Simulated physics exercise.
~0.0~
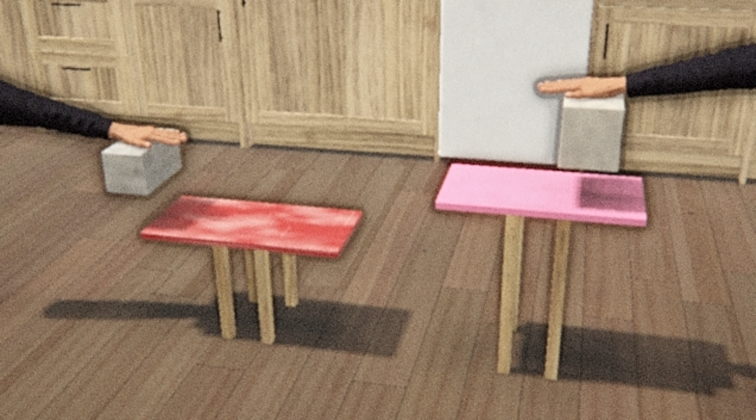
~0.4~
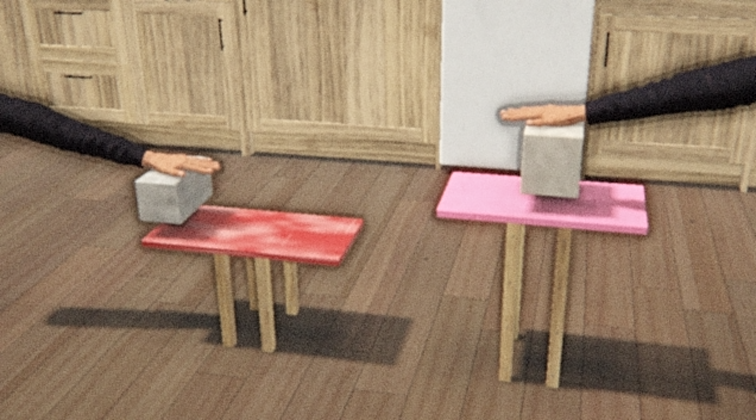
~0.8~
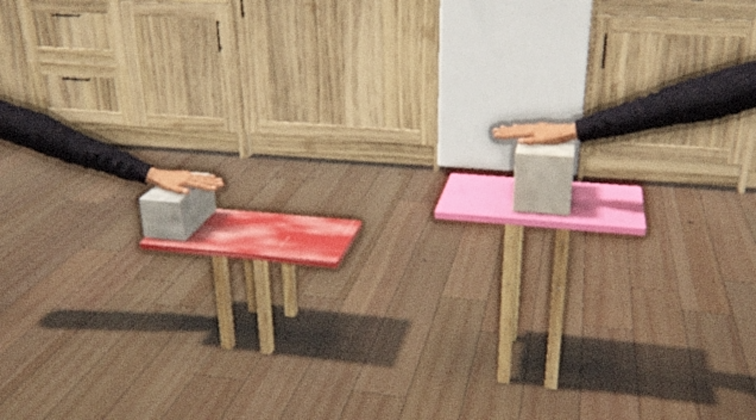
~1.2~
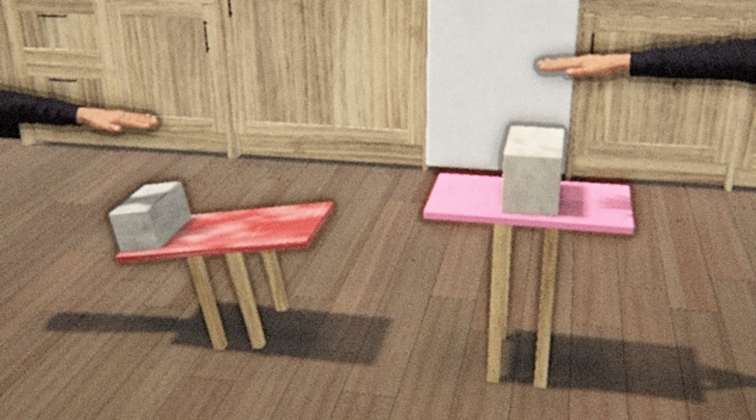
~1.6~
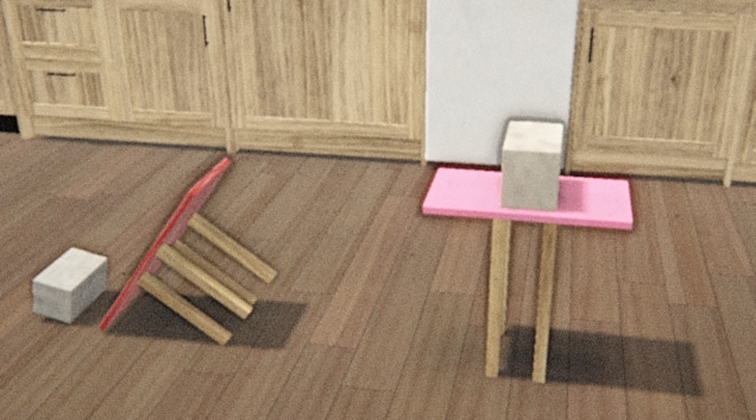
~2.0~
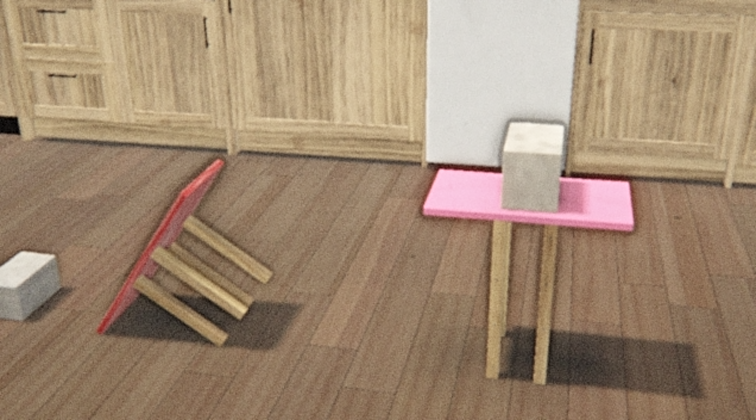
To begin with, two hands hold grey stone-like blocks near a small red table on the left and a taller pink stand on the right, in a room with wooden cabinets. The left block moves right and down onto the left end of the red table, while the right block is lowered onto the middle of the pink stand. Both hands let go and draw back, and the red table starts tipping to the left. Its block slides off and tumbles to the floor, moving farther left. Finally, the red table rests steeply tilted with its legs raised, while the pink stand stays upright beneath its block.
